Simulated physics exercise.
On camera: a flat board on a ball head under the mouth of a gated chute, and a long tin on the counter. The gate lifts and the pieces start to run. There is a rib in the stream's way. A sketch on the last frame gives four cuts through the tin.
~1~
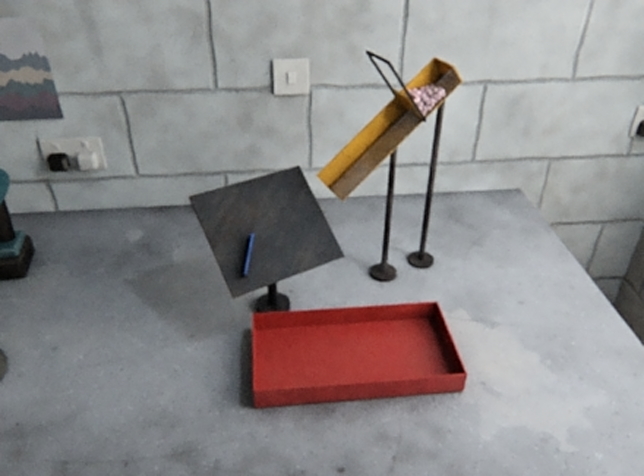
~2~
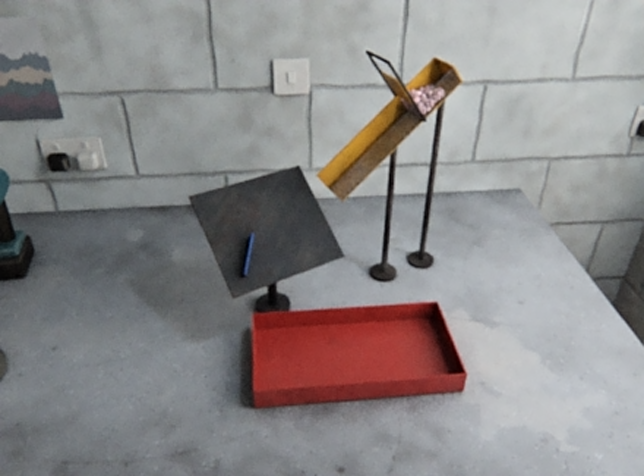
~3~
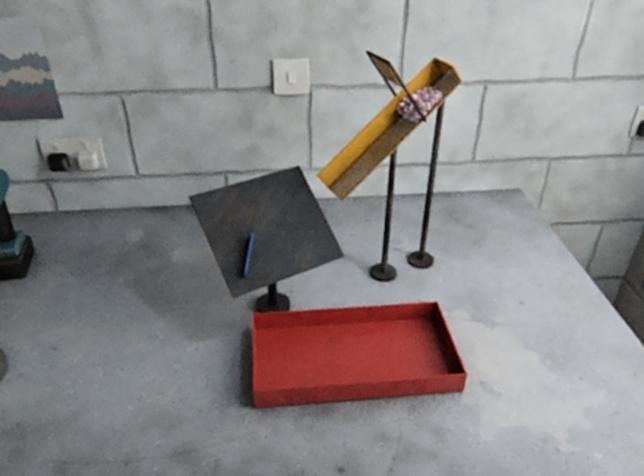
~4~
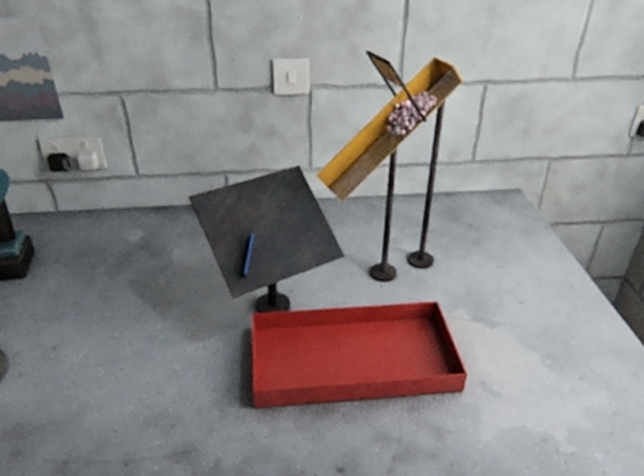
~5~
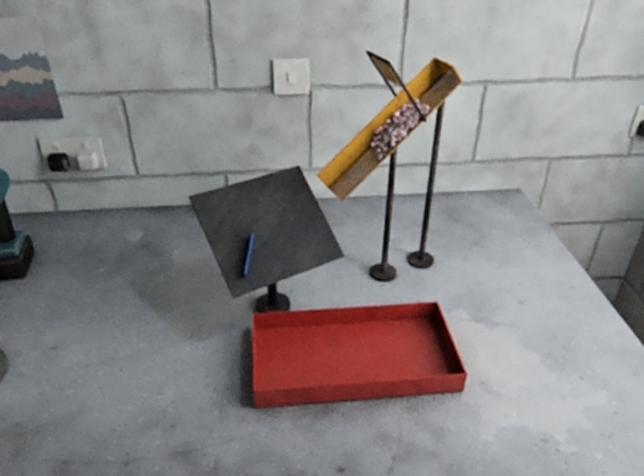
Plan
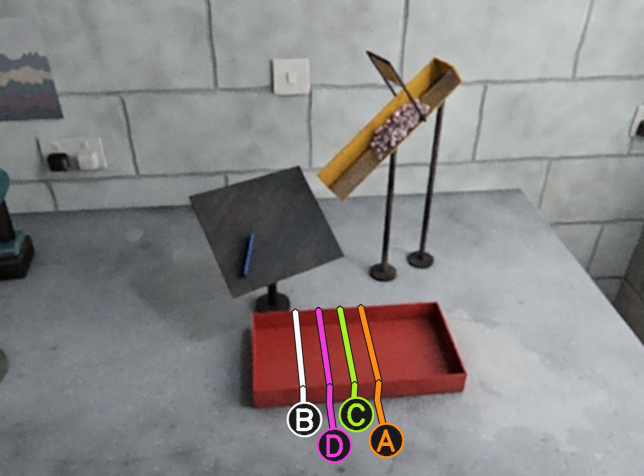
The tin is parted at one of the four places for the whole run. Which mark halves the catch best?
B is best.
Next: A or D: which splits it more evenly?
That is line D.
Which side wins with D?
The left side.
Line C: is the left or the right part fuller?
More lands on the left.
On the marked copy, line A crosses the front rim at (378, 381); line B crosses the front rim at (302, 387); line C crosses the front rim at (354, 383); line D crosses the front rim at (329, 385).
For line A, of what is caught, all but a few on the left of the divider, only a few on the right.
For line B, of what is caught, close to two thirds on the left of the divider, close to a third on the right.
For line C, of what is caught, all but a few on the left of the divider, a small share on the right.
For line D, of what is caught, the bulk on the left of the divider, close to a quarter on the right.
